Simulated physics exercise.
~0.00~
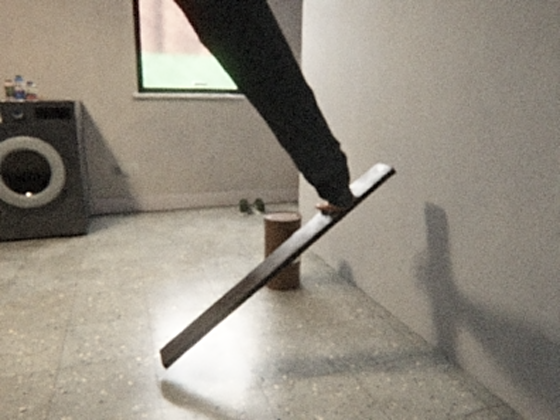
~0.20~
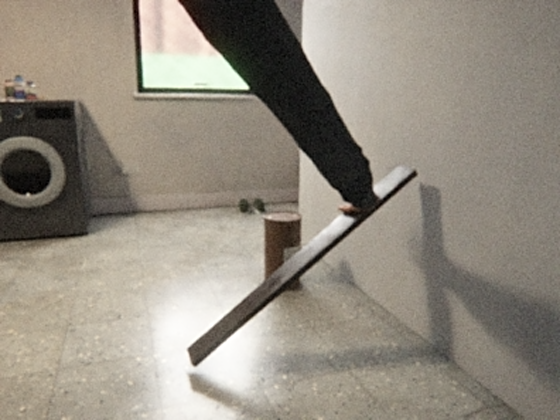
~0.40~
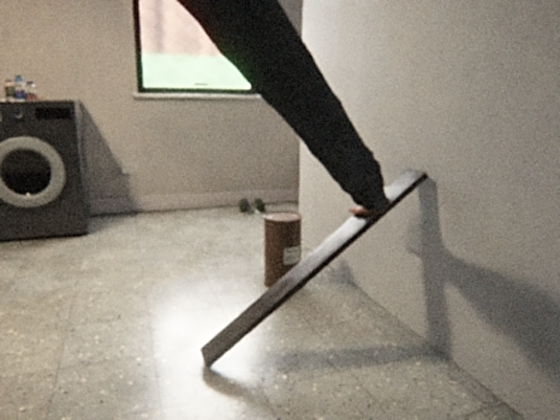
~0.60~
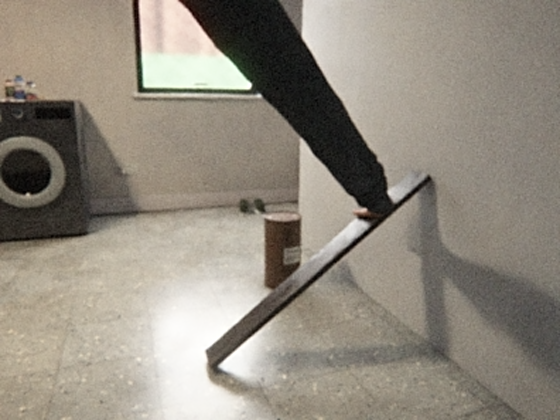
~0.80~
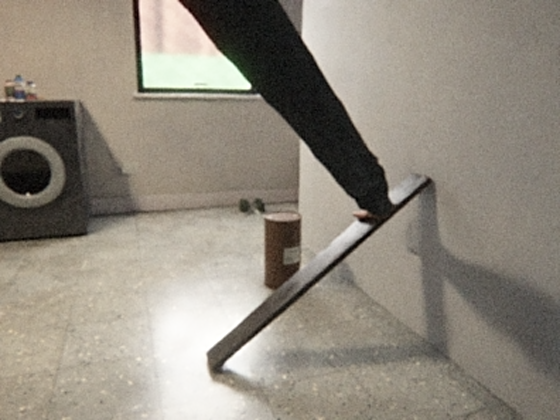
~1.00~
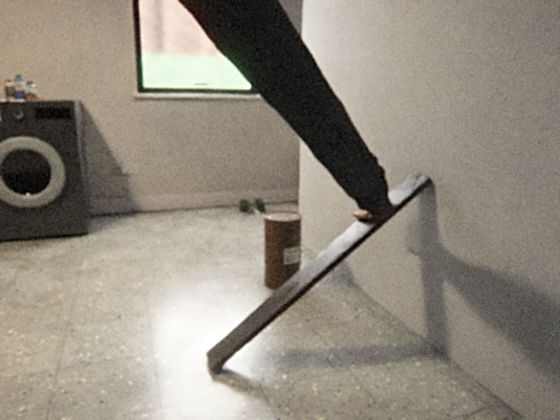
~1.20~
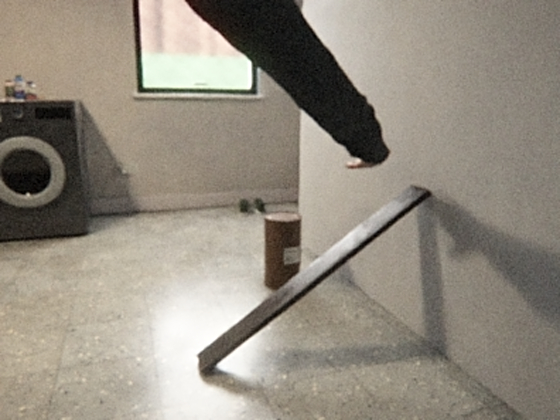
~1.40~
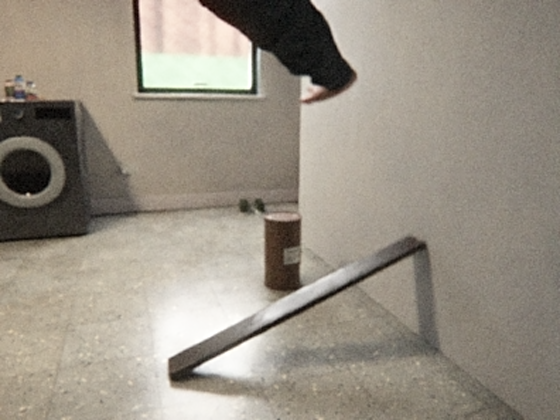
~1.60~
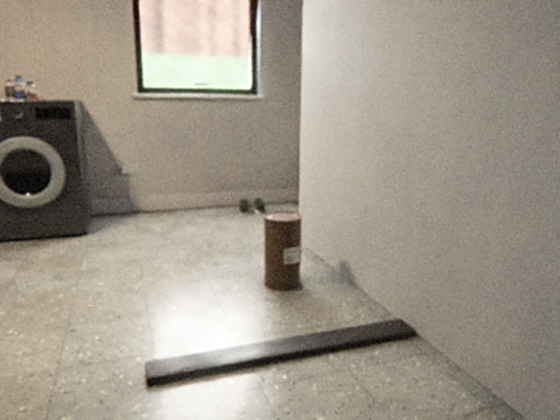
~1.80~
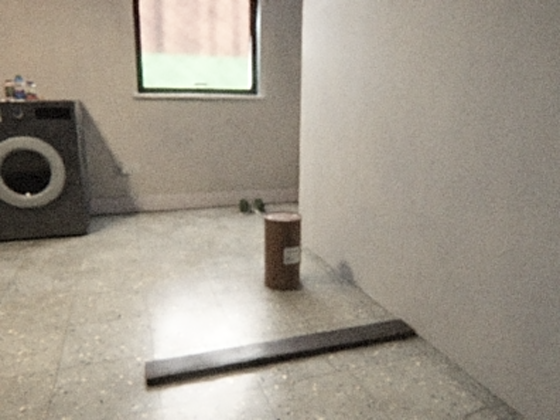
A dark-sleeved arm reaches down from the top, holding a long black plank at a slant over a speckled floor, in a plain room seen from a fixed view. A brown canister with a pale label stands behind it, a dark washing machine is at the far left, and a window is in the back wall. The hand moves the plank right until its upper end leans against the right wall, then lets go and draws back. The plank slips down the wall, its foot sliding left. It ends flat on the floor, the canister still upright behind it.
